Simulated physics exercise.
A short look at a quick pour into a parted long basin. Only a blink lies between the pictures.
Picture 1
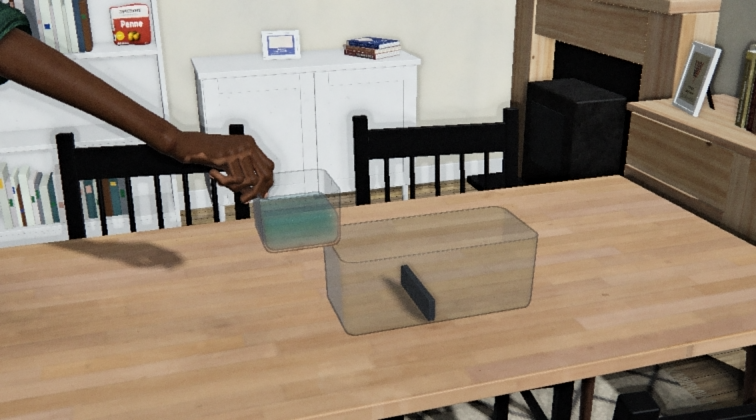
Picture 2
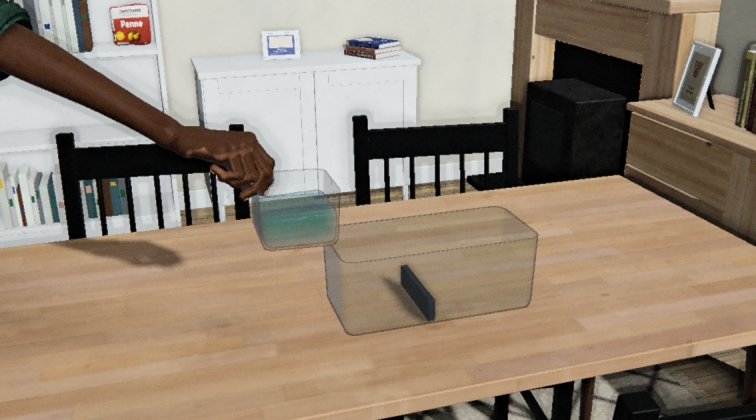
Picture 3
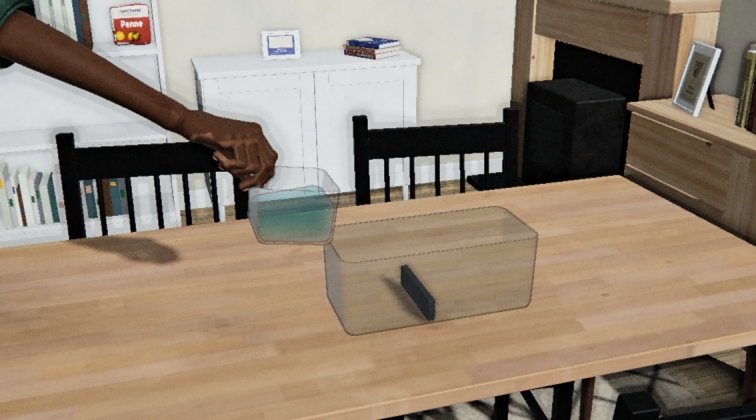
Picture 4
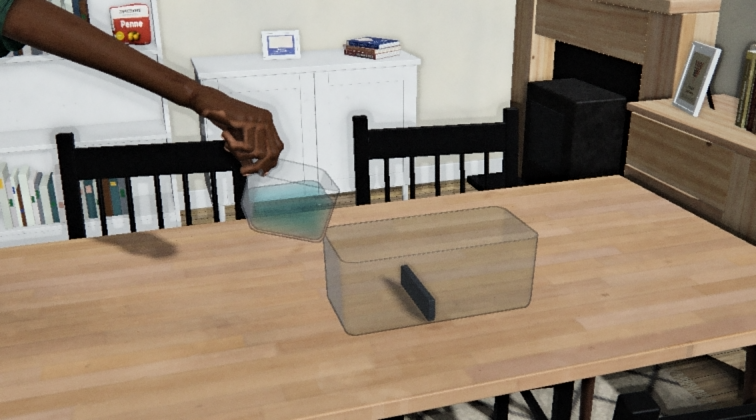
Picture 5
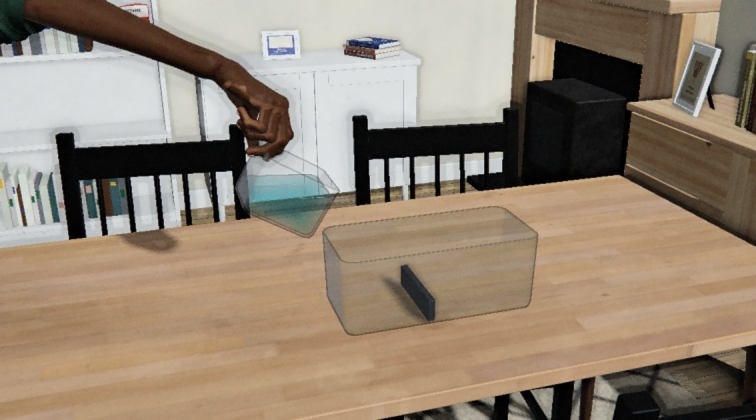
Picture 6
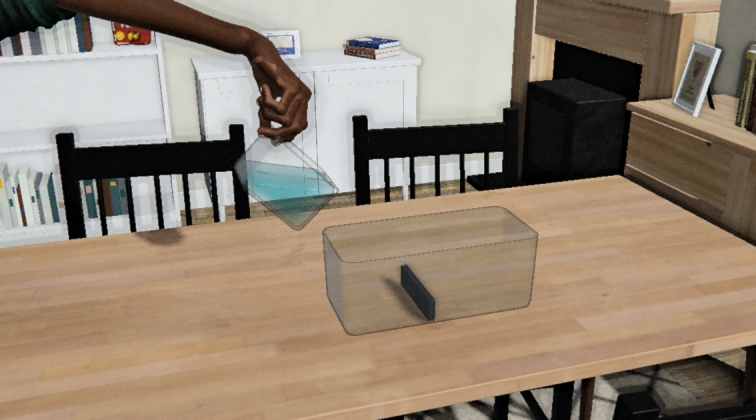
A hand tilting a clear container of blue-green liquid steeply rightward beside a long transparent basin with a dark divider on a wooden table.
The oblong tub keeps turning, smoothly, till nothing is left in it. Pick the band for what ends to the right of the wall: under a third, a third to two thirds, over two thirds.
It comes to under a third.
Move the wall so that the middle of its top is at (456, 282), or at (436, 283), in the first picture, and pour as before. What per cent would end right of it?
First some 20, then 20 per cent.
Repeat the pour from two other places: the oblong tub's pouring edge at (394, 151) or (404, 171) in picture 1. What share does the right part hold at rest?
Roughly 80 per cent, and 85 per cent.
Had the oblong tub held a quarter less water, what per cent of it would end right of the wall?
Roughly 5 in a hundred.
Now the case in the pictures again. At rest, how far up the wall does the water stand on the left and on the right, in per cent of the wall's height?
Left about 70, right about 10.
A moment on, the oblong tub is tipped on its side and 44 per cent is still to pour, 7 is left of the wall and 0 right of it.
Next, the oblong tub is tipped right over and 9 per cent is still to pour, 68 is left of the wall and 7 right of it.
Then the oblong tub is tipped right over and 2 per cent is still to pour, 76 is left of the wall and 9 right of it.
Later the oblong tub is tipped right over and 0 per cent is still to pour, 85 is left of the wall and 12 right of it.
At rest 85 per cent lies left of the wall, 13 right of it and 2 outside.
